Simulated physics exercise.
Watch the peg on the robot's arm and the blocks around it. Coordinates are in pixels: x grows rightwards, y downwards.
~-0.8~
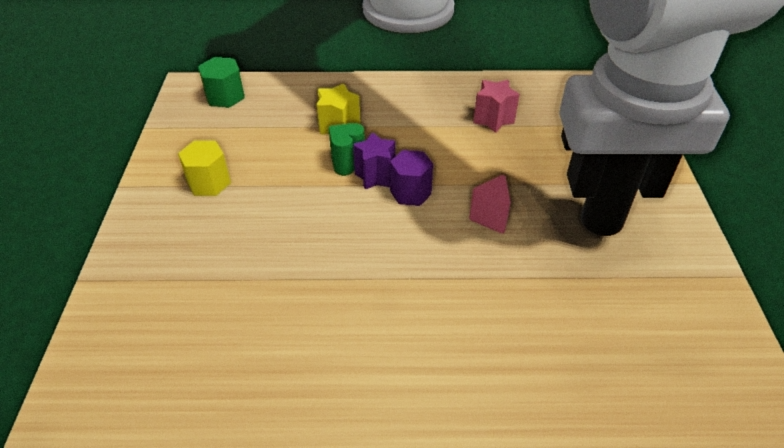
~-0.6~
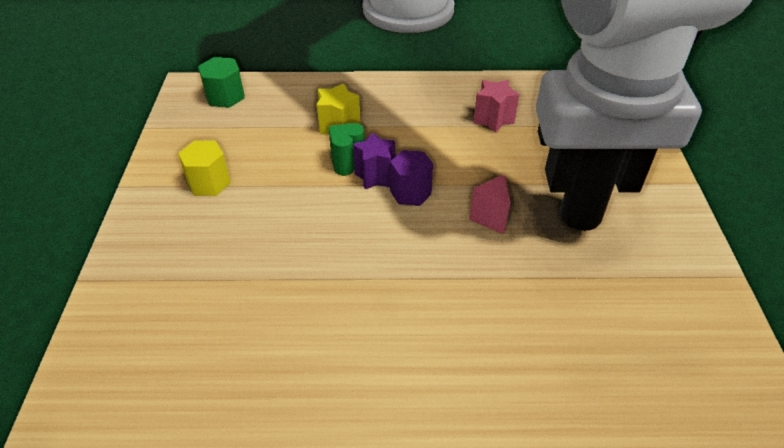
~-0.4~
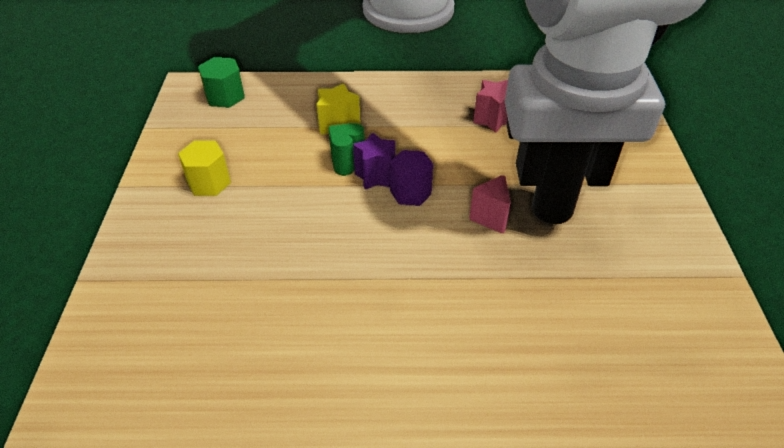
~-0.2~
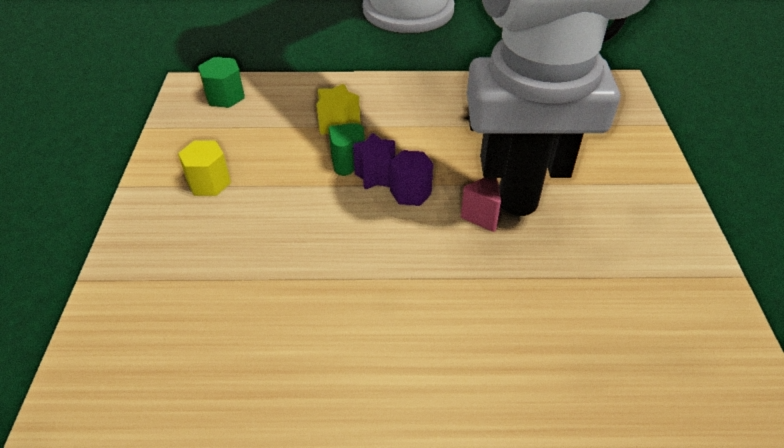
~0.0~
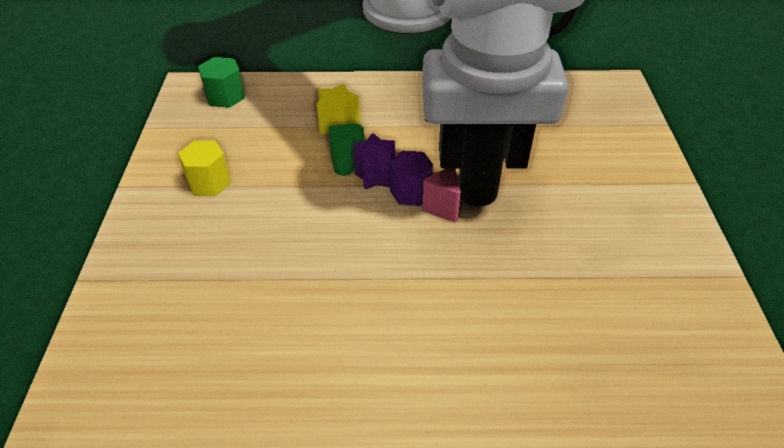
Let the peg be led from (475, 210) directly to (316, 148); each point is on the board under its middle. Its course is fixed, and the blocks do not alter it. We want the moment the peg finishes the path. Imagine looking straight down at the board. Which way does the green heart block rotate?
Spins clockwise.
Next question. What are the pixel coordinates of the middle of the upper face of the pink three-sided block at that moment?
The centre of its top will be at (408, 182).
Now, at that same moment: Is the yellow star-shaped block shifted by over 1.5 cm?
I'd say no.
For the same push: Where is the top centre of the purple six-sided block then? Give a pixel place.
(350, 163)
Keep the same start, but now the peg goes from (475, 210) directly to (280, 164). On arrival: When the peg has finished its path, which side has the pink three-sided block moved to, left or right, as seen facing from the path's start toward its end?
Side: Left.
What follows on the original path. One third of the way, peg at (419, 172); green heart block at (333, 127), turned 35° clockwise; purple star-shaped block at (352, 142), turned 25° clockwise; purple six-sided block at (378, 159), turned 15° anticlockwise; pink three-sided block at (408, 182), turned 35° anticlockwise.
Two thirds of the way, peg at (363, 151); green heart block at (323, 122), turned 60° clockwise; purple star-shaped block at (328, 141), turned 50° clockwise; purple six-sided block at (350, 163), turned 85° anticlockwise; pink three-sided block at (408, 182), turned 40° anticlockwise.
At the end, peg at (314, 132); yellow star-shaped block in place; green heart block at (286, 104), turned 105° clockwise; purple star-shaped block at (298, 139); purple six-sided block at (350, 163), turned 85° anticlockwise; pink three-sided block at (408, 182), turned 40° anticlockwise.
